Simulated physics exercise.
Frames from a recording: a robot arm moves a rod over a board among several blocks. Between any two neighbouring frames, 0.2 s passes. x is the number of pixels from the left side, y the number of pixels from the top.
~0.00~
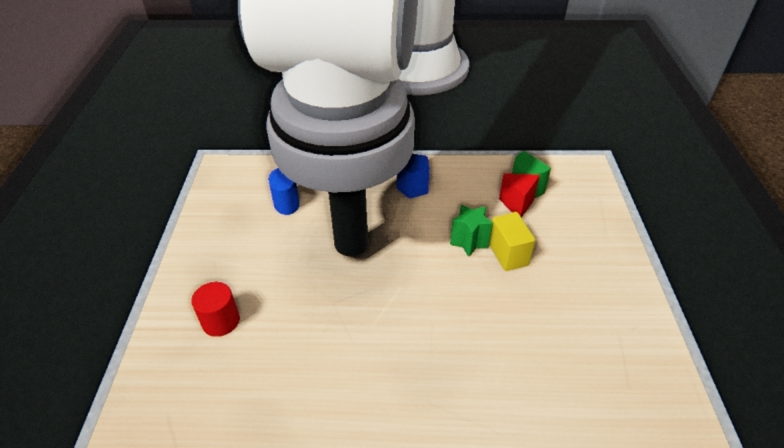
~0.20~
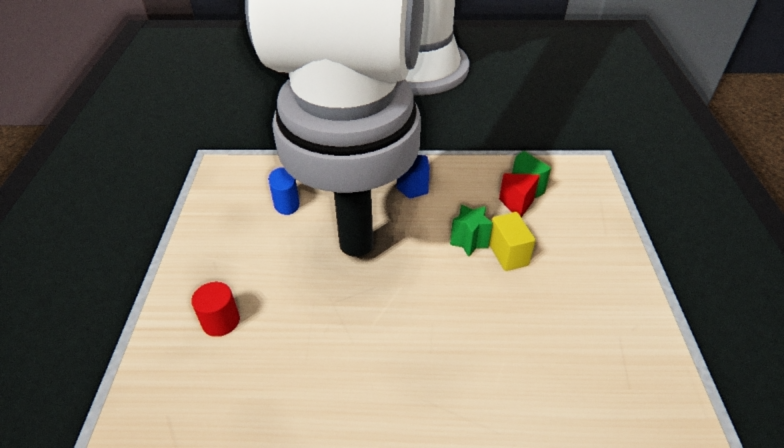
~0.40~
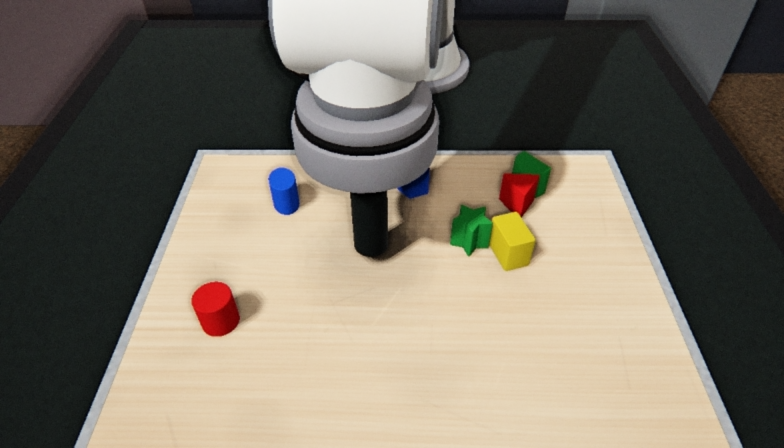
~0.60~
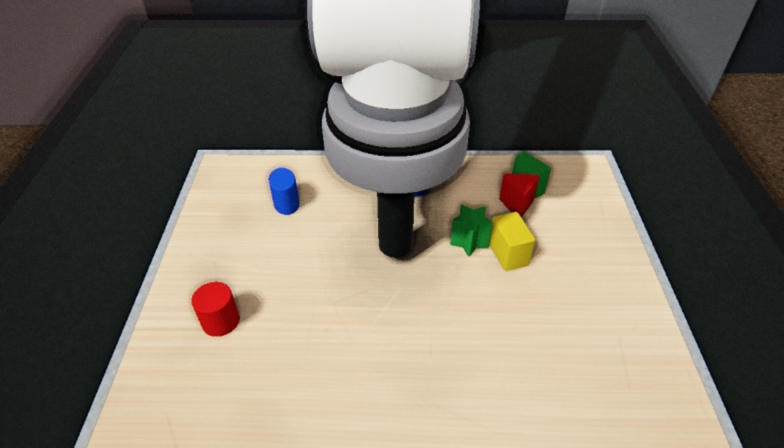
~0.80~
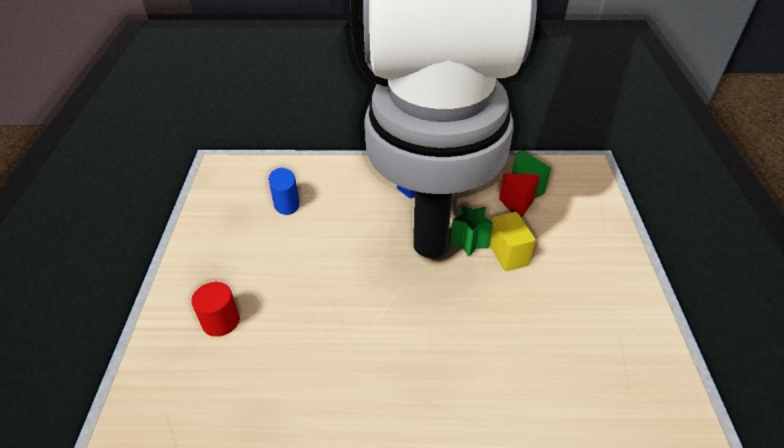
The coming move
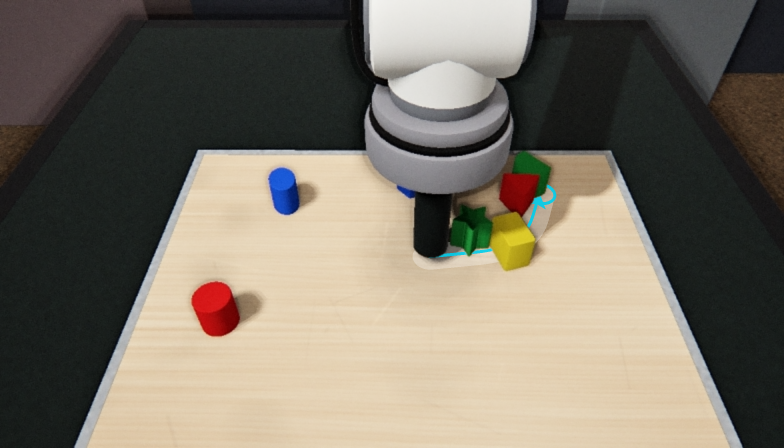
Robot arm sliding a black rod rightward across a wooden board toward a green star-shaped block, the coloured blocks staying still.
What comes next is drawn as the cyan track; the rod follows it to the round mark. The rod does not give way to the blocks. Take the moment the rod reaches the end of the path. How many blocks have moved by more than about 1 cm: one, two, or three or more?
Once the path ends, three or more blocks will have shifted.
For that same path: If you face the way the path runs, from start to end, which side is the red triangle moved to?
It moves off to the left.
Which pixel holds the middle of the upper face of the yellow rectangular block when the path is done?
It will likely be found at (557, 222).
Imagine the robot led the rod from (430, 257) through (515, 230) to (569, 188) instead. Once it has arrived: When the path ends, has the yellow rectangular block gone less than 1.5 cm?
That would be a no.
Path on the board, from (430, 257) by way of (487, 251) and (527, 228) to (539, 193).
The first path, step by step. One third of the way, rod (490, 240); green star-shaped block (496, 204), turned 30° anticlockwise; yellow rectangular block (525, 225), turned 30° clockwise.
Two thirds of the way, rod (530, 217); green star-shaped block (504, 192), turned 100° anticlockwise; yellow rectangular block (557, 222), turned 55° clockwise; red triangle (523, 178).
At the end, rod (542, 183); green star-shaped block (503, 191), turned 105° anticlockwise; yellow rectangular block (557, 222), turned 55° clockwise; red triangle (514, 167); green D-shaped block (530, 149).
